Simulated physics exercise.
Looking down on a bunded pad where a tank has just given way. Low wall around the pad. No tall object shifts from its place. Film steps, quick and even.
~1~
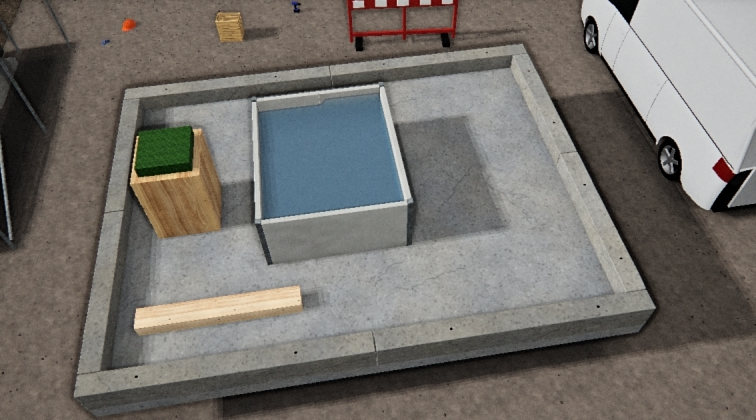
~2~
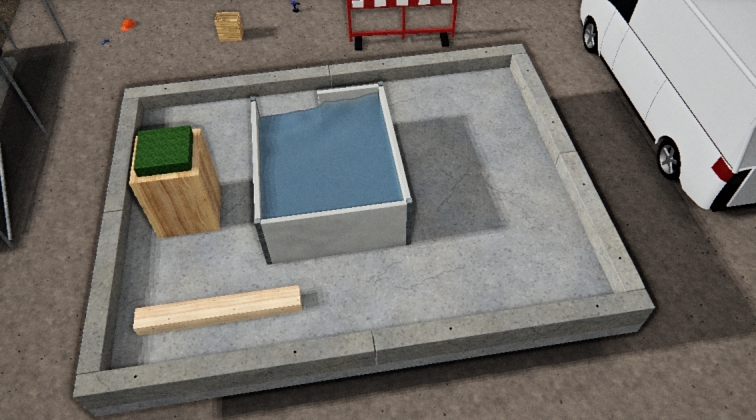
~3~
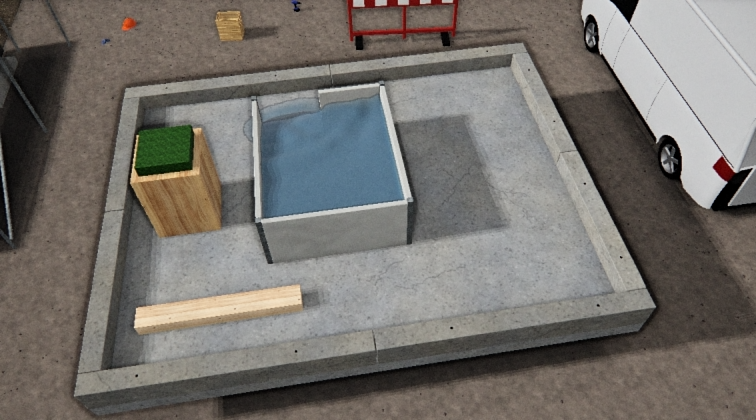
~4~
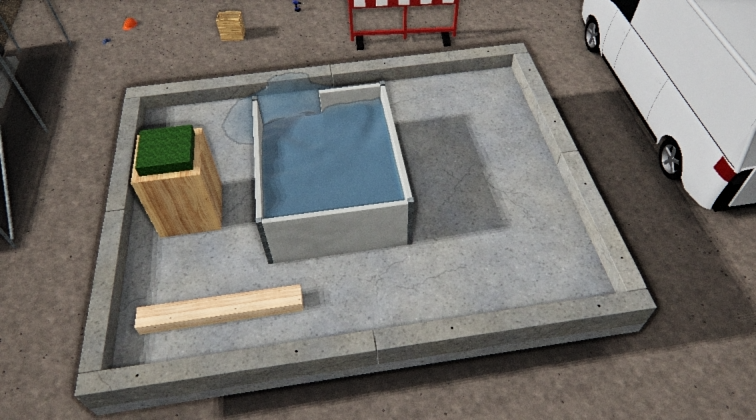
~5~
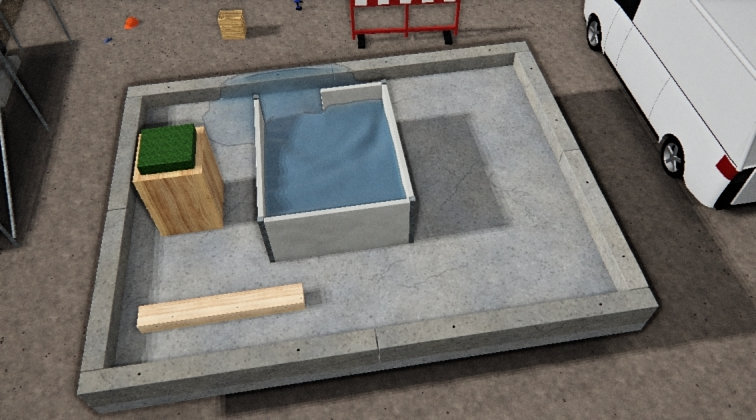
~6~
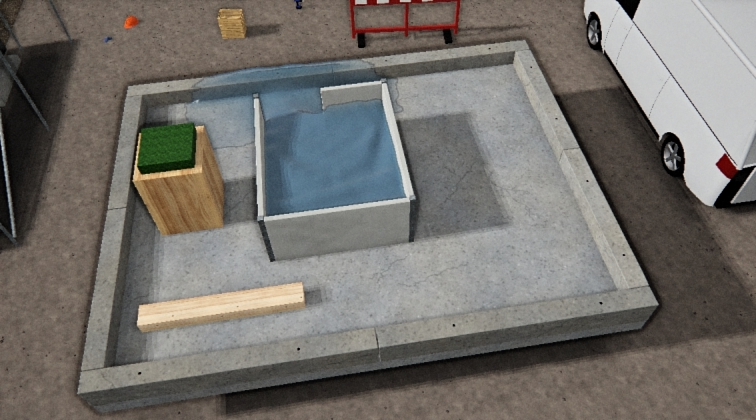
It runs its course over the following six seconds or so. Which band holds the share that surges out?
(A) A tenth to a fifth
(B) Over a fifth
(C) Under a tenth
Answer: A.
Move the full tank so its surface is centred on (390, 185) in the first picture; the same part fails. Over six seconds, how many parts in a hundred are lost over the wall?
Near 6 in a hundred.
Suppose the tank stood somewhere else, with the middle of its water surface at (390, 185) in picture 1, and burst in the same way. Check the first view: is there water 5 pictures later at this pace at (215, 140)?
That spot would be submerged.
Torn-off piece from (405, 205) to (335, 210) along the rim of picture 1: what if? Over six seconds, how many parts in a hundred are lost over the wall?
Around 10 in a hundred.
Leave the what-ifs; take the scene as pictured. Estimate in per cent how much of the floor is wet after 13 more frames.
I'd estimate some 50 per cent.
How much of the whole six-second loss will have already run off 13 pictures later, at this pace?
I'd say about 85 per cent.
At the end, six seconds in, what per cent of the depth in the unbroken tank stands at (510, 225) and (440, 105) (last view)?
I'd say around 6 and 4 in a hundred.
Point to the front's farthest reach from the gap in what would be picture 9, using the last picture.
Somewhere close to (471, 71).
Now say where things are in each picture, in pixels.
In the first picture, still water in the open tank at (326, 152).
In the second picture, the front is at a hidden place, out from the gap on the open tank's far side.
In the third picture, the front is at a hidden place, out from the gap on the open tank's far side.
In the fourth picture, water pours out on the open tank's far side and has run to (246, 100).
In the fifth picture, the front is at (215, 102), out from the gap on the open tank's far side.
In the sixth picture, the front is at (190, 104), out from the gap on the open tank's far side.
A moment on, water covers 15 % of the floor; the low wall has let 2 % over.
Next, water covers 20 % of the floor; the low wall has let 4 % over.
Then, water covers 45 % of the floor; the low wall has let 13 % over.
Later, water covers 60 % of the floor; the low wall has let 15 % over.
In the end, water covers 80 % of the floor; the low wall has let 15 % over.
